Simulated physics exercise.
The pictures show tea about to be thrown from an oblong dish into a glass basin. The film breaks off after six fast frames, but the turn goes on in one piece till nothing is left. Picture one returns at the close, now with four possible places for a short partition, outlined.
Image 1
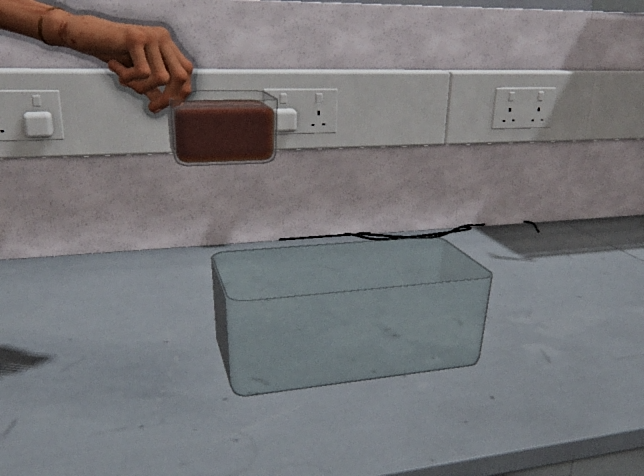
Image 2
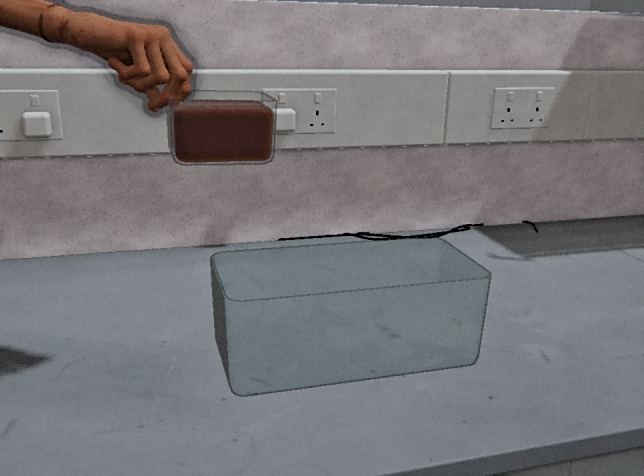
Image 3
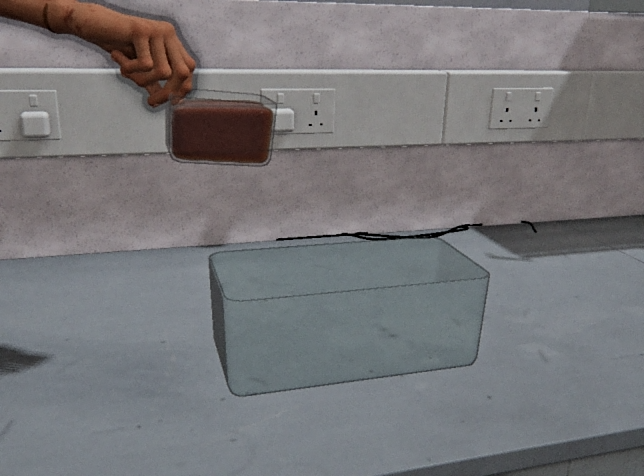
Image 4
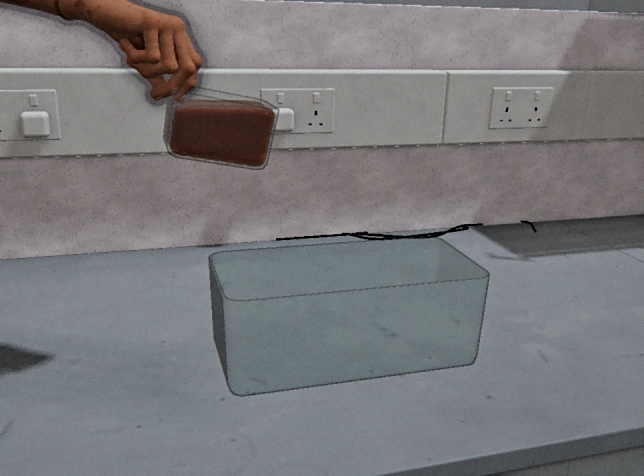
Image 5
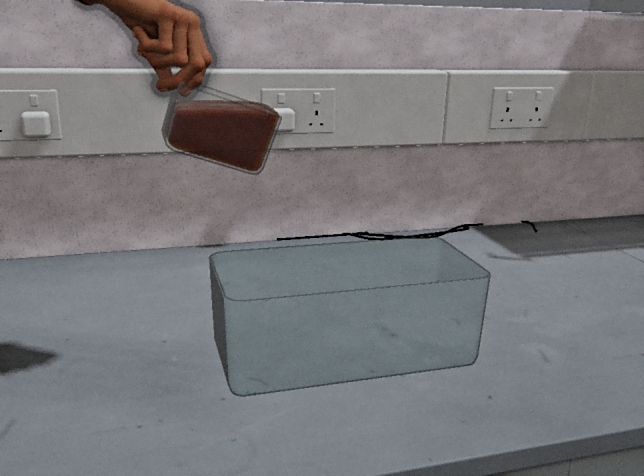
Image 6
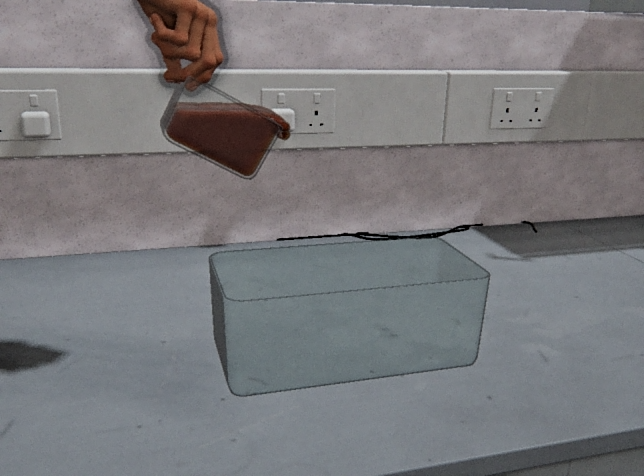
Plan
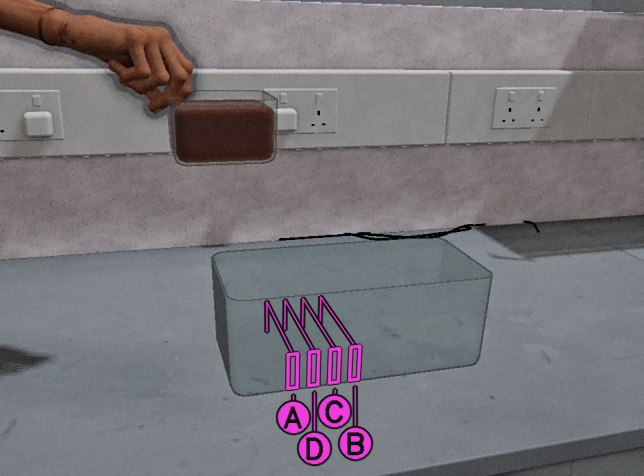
A hand tilts a small clear dish until brown liquid reaches over its right lip.
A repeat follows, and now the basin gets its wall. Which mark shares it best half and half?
B works best here.
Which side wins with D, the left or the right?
More ends on the right.
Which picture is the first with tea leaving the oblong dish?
In picture 5.
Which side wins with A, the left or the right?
The right side.
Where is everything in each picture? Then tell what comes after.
Upright, lip at (268, 94); basin from (230, 393) to (477, 360); nothing has left yet, in the first picture.
Upright, lip at (268, 96); nothing has left yet, in the second picture.
Tipped about 5°, lip at (268, 99); nothing has left yet, in the third picture.
Tipped about 11°, lip at (270, 104); nothing has left yet, in the fourth picture.
Tipped about 19°, lip at (273, 112); tea is over the lip, down to (273, 112), in the fifth picture.
Tipped about 29°, lip at (275, 121); tea is over the lip, down to (282, 134), in the sixth picture.
In magenta, A at (293, 395); B at (355, 386); C at (335, 389); D at (314, 392).
For position A, about 5 % ends left of the wall and 94 % right of it.
For position B, about 43 % ends left of the wall and 56 % right of it.
For position C, about 27 % ends left of the wall and 72 % right of it.
For position D, about 15 % ends left of the wall and 84 % right of it.
